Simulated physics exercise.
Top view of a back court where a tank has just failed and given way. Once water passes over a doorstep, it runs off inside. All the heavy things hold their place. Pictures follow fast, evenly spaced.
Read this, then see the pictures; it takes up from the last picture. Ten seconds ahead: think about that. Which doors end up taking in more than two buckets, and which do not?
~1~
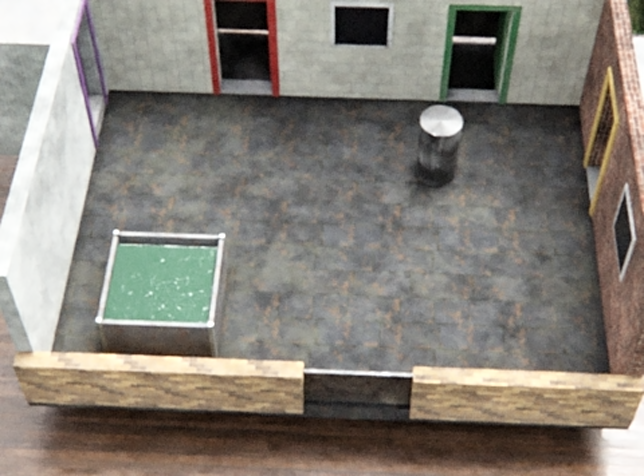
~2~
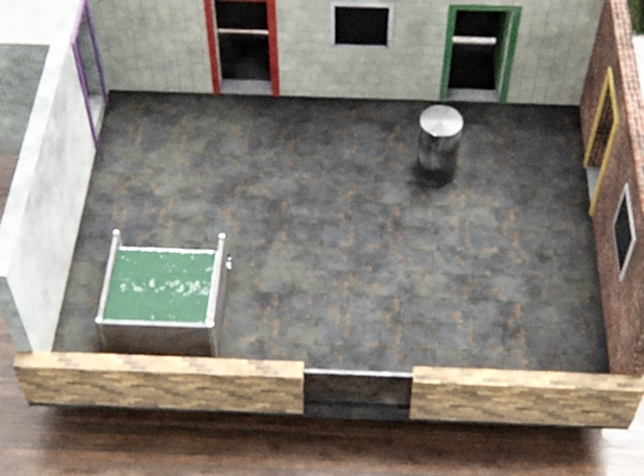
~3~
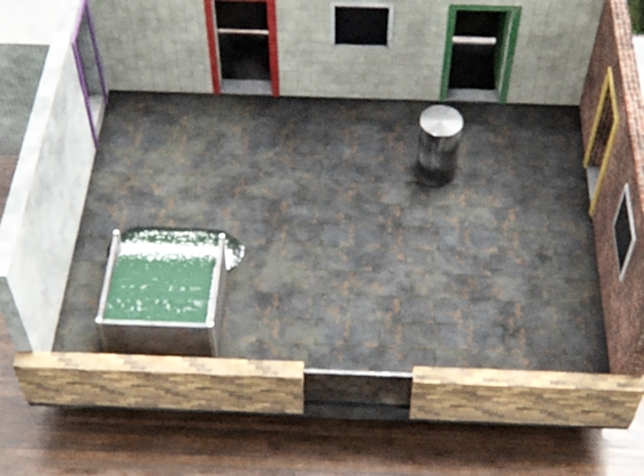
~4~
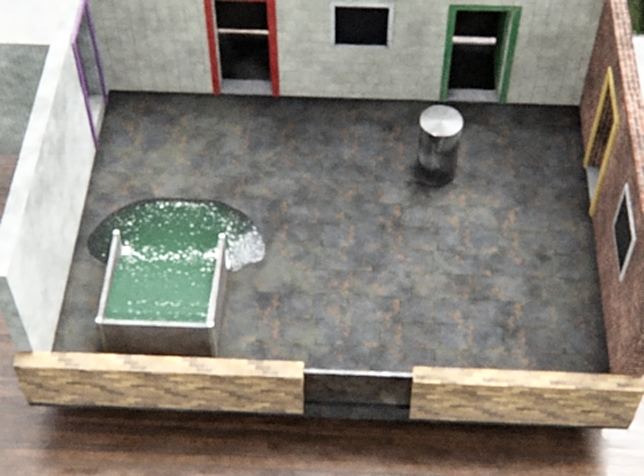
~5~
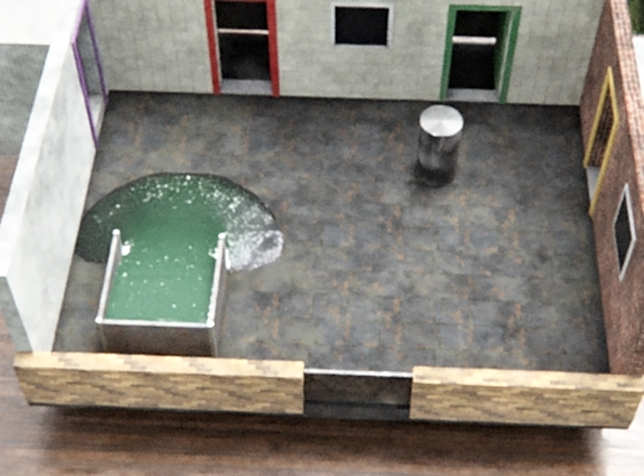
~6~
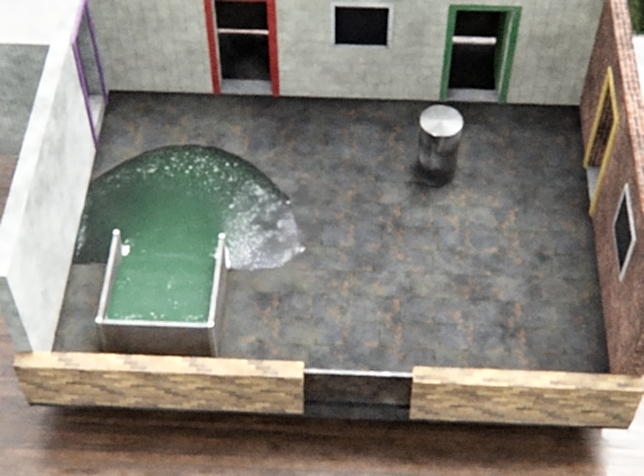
The purple door stays at two or below, the green door stays at two or below, the red door takes in more, the yellow door stays at two or below.
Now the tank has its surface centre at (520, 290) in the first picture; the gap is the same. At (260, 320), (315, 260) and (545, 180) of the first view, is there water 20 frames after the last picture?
Log: No flood; no flood; flood.
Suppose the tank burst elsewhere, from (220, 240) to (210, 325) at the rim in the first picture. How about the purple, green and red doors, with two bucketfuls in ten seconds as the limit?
As I see it, the purple door stays within limits, the green door overshoots and the red door stays within limits.
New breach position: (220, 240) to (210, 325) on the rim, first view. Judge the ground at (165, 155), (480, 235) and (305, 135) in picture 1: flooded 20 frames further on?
In turn: Untouched, then inundated, then untouched.
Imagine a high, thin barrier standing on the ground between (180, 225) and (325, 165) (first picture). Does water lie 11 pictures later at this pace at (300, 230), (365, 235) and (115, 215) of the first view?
Taking the points in turn, they are inundated, inundated and inundated.
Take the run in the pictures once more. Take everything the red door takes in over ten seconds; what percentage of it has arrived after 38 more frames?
Result: 100 % of the ten-second total.
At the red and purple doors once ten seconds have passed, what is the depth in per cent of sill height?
I'd put it at close to 20 and 10 per cent.
A moment on, water covers 30 % of the floor; the purple door wet at the sill, nothing in, the green door not reached, the red door under two buckets in, the yellow door not reached.
Next, water covers 35 % of the floor; the purple door wet at the sill, nothing in, the green door not reached, the red door over two buckets in, the yellow door not reached.
Then, water covers 40 % of the floor; the purple door under two buckets in, the green door wet at the sill, nothing in, the red door far over two buckets in, the yellow door not reached.
Later, water covers 65 % of the floor; the purple door under two buckets in, the green door wet at the sill, nothing in, the red door far over two buckets in, the yellow door wet at the sill, nothing in.
In the end, water covers 95 % of the floor; the purple door under two buckets in, the green door under two buckets in, the red door far over two buckets in, the yellow door under two buckets in.
